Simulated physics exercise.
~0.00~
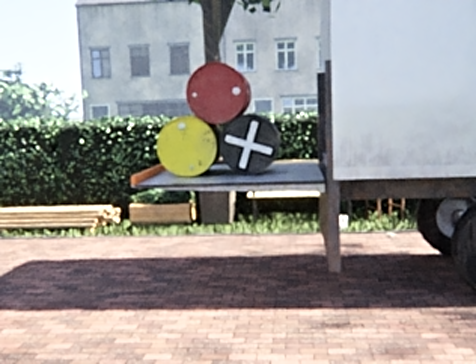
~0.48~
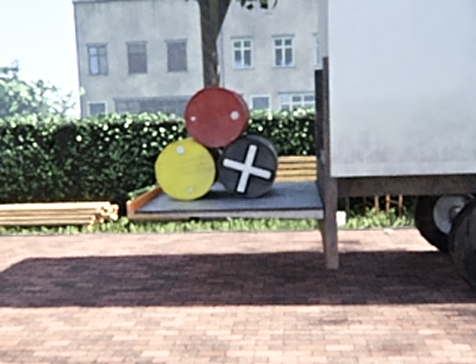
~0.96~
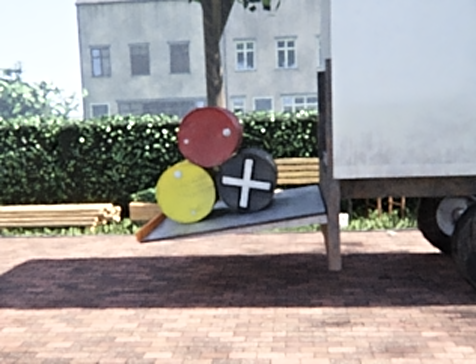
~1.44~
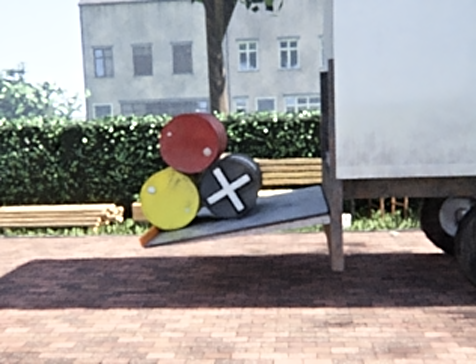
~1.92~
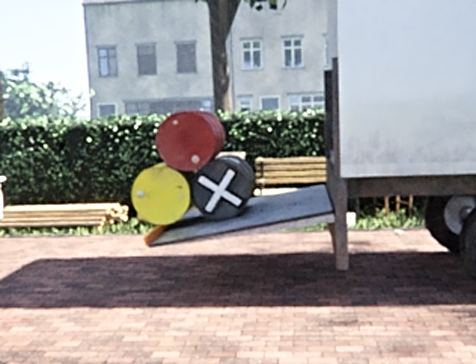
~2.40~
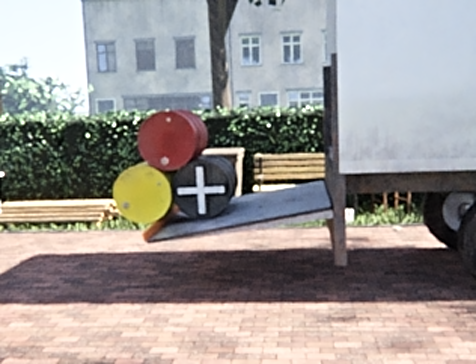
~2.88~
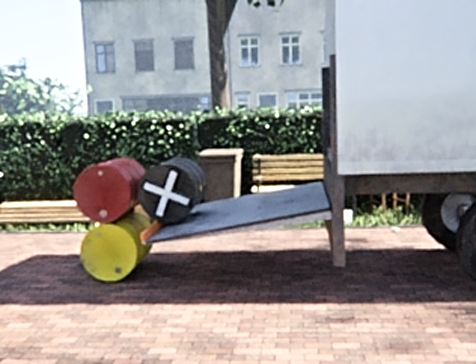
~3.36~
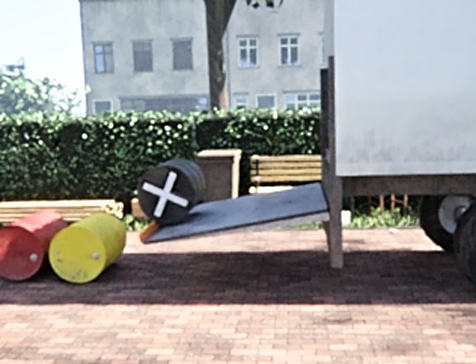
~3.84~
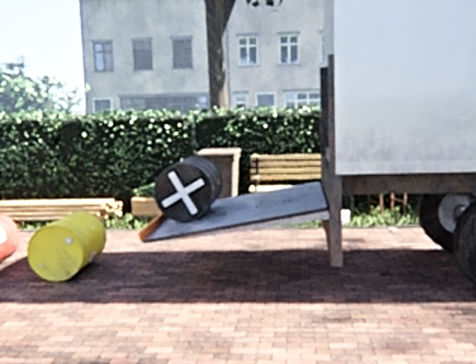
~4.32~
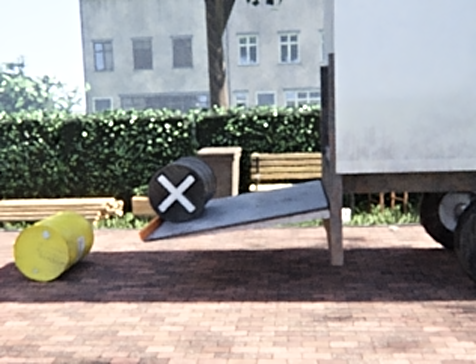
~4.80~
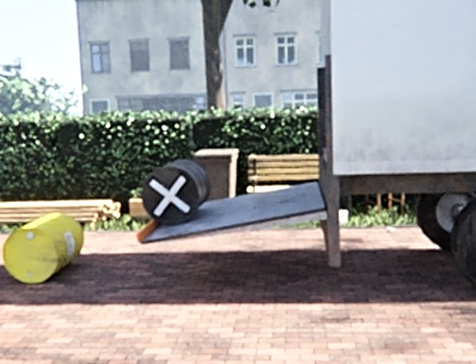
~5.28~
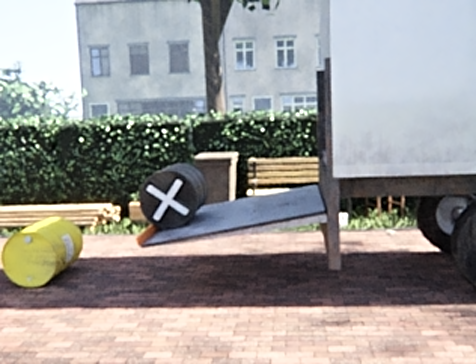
The clip opens on three drums stacked on a level tail-lift behind a truck, with a red one resting on a yellow one and a black one marked with a white cross. The platform lowers slightly, then tips outwards so its free edge slopes down to the left. The drums roll left together until the yellow one passes over the stop at the edge, and the red one follows it down. Both roll away left across the brick paving, the red leaving view. The black drum stays on the tilted platform, rolling back a little before settling near the stop, while the yellow drum lies on the ground at left.
